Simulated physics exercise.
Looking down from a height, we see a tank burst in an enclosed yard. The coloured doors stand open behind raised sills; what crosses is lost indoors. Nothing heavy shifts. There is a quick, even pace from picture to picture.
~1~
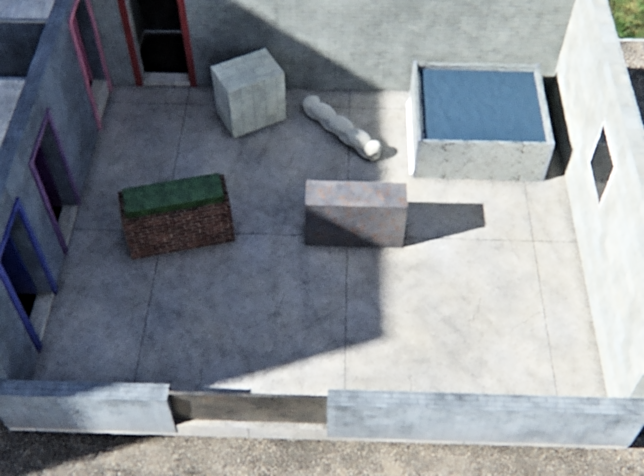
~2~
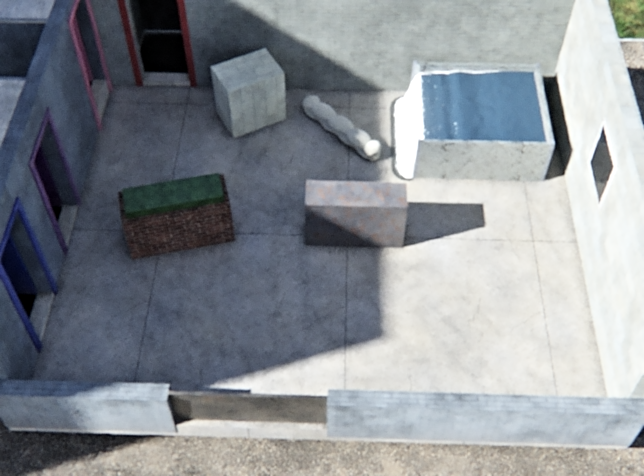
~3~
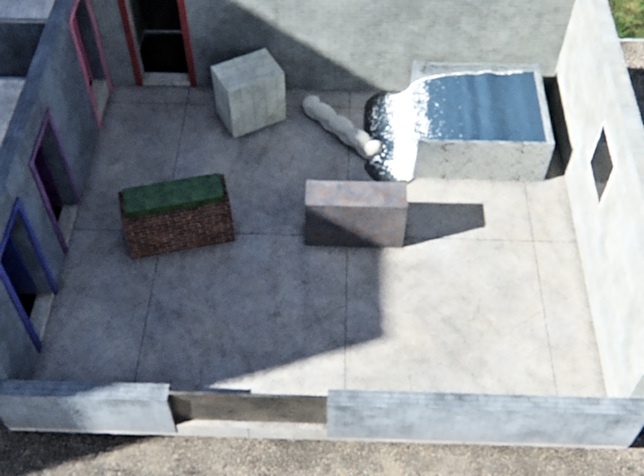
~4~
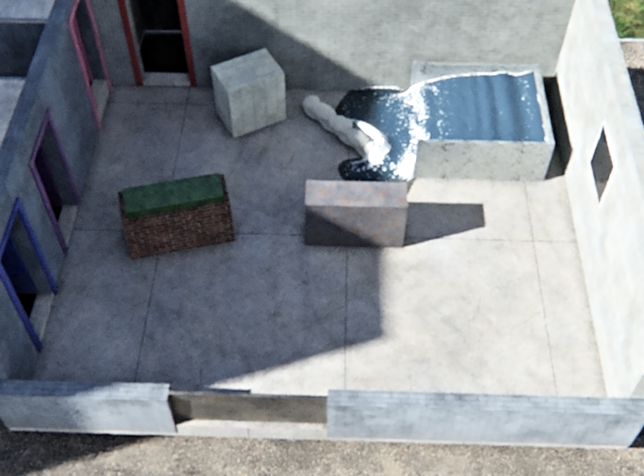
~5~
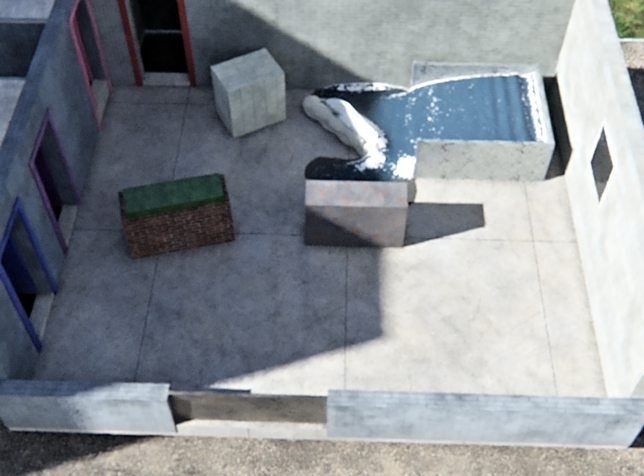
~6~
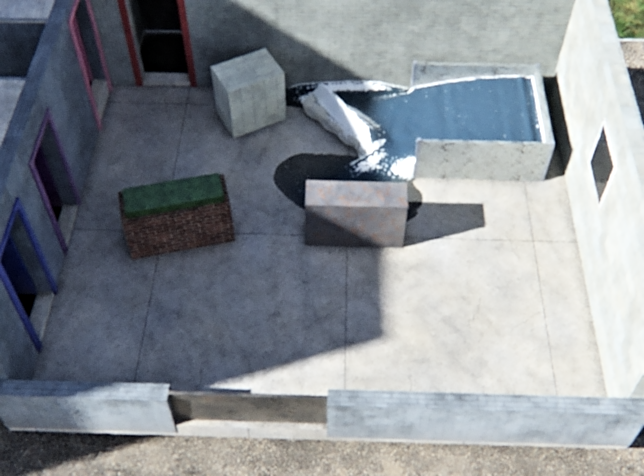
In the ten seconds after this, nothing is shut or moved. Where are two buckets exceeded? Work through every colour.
In the end red door: Within two buckets, pink door: Within two buckets, blue door: Within two buckets, purple door: Exceeds two buckets.
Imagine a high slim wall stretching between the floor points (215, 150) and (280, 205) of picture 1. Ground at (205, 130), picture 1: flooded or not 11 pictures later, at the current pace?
Spot check: Submerged.
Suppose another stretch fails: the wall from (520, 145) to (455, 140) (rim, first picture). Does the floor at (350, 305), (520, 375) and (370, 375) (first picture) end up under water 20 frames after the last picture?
Taken in turn they're swamped, swamped and swamped.
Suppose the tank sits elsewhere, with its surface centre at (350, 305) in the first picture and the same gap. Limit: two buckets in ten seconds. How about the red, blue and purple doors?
Result: Red door tops the limit, blue door tops the limit, purple door tops the limit.
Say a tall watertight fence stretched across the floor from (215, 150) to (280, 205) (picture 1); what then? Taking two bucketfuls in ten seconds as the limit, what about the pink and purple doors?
Then the pink door falls short, and the purple door falls short.
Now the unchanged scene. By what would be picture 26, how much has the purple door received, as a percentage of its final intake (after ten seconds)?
My estimate: Close to 15 per cent.
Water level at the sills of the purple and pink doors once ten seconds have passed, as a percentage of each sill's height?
I'd put it at close to 90 and 20 per cent.
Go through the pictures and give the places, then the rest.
The first frame shows still water in the tank at (480, 105).
In the second frame, water pours out at (416, 124) and has run to (410, 178).
In the third frame, the front is at a hidden place, out from the gap at (416, 127).
In the fourth frame, water pours out at (415, 128) and has run to a hidden place.
In the fifth frame, water pours out at (415, 129) and has run to (313, 99).
In the sixth frame, the front is at (287, 90), out from the gap at (415, 129).
A moment on, water covers 20 % of the floor; the red door wet at the sill, nothing in, the pink door not reached, the blue door not reached, the purple door not reached.
Next, water covers 35 % of the floor; the red door wet at the sill, nothing in, the pink door wet at the sill, nothing in, the blue door not reached, the purple door not reached.
Then, water covers 50 % of the floor; the red door wet at the sill, nothing in, the pink door wet at the sill, nothing in, the blue door not reached, the purple door under two buckets in.
Later, water covers 80 % of the floor; the red door wet at the sill, nothing in, the pink door wet at the sill, nothing in, the blue door wet at the sill, nothing in, the purple door over two buckets in.
In the end, water covers 95 % of the floor; the red door under two buckets in, the pink door wet at the sill, nothing in, the blue door under two buckets in, the purple door over two buckets in.
